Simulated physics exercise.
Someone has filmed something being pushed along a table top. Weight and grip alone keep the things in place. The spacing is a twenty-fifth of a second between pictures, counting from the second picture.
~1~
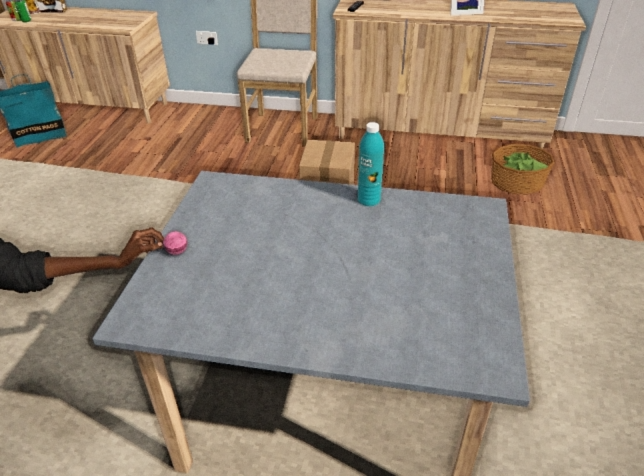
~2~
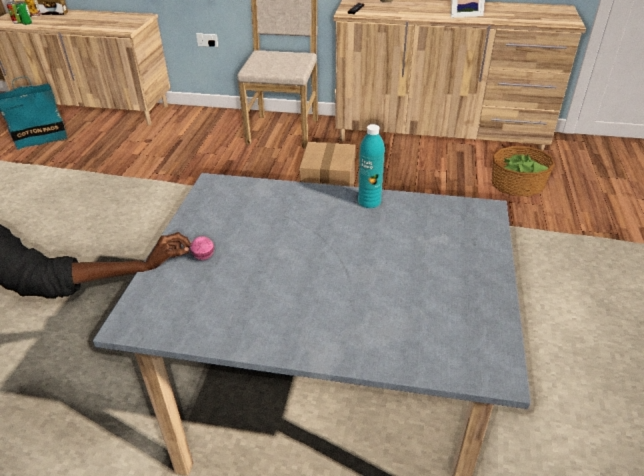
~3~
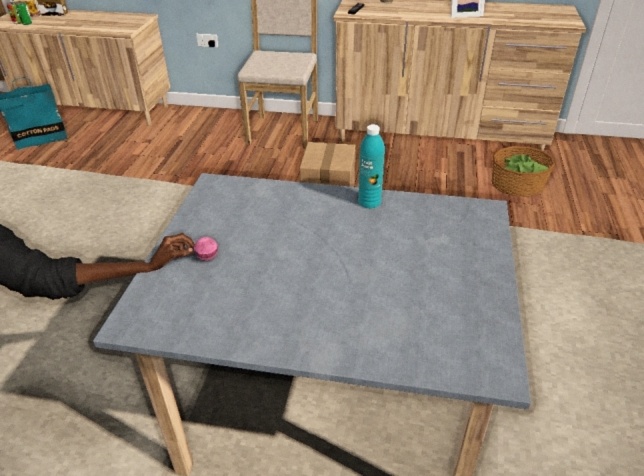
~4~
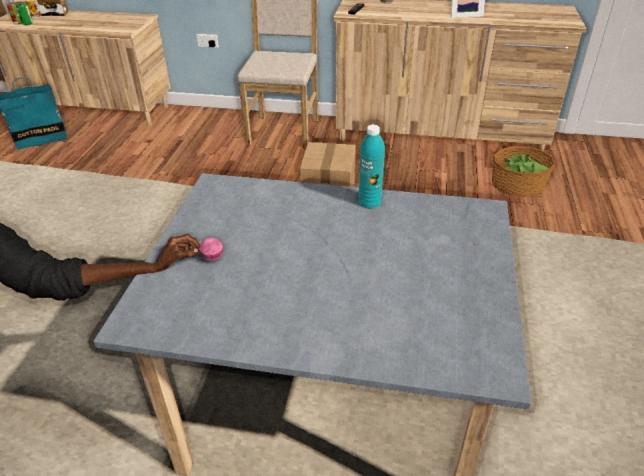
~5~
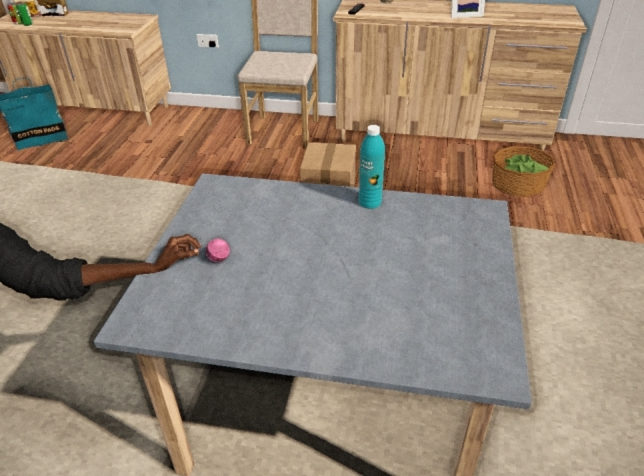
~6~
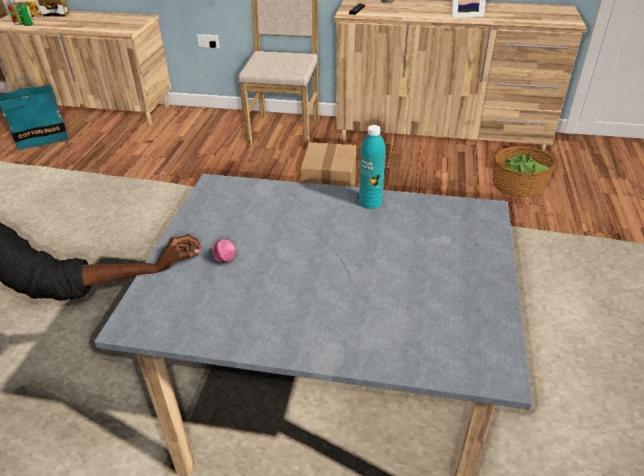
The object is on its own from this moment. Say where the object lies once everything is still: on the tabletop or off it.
On the tabletop.
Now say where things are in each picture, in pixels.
In the first frame, under the hand; pink ball (175, 243).
In the second frame, under the hand; pink ball (202, 248).
In the third frame, under the hand; pink ball (206, 249).
In the fourth frame, pink ball (211, 249).
In the fifth frame, pink ball (218, 251) shifted a little.
In the sixth frame, pink ball (224, 251) shifted a little.
Then, 0.10 s on from there, pink ball shifted about its own width near (237, 253).
Then, 0.30 s on from there, pink ball shifted well along near (260, 255).
Then, 0.50 s on from there, pink ball shifted well along near (278, 257).
Then, 0.80 s on from there, pink ball shifted well along near (294, 259).
In the end, moved from the start, pink ball. At the end, from the last picture's camera, pink ball near (299, 260).
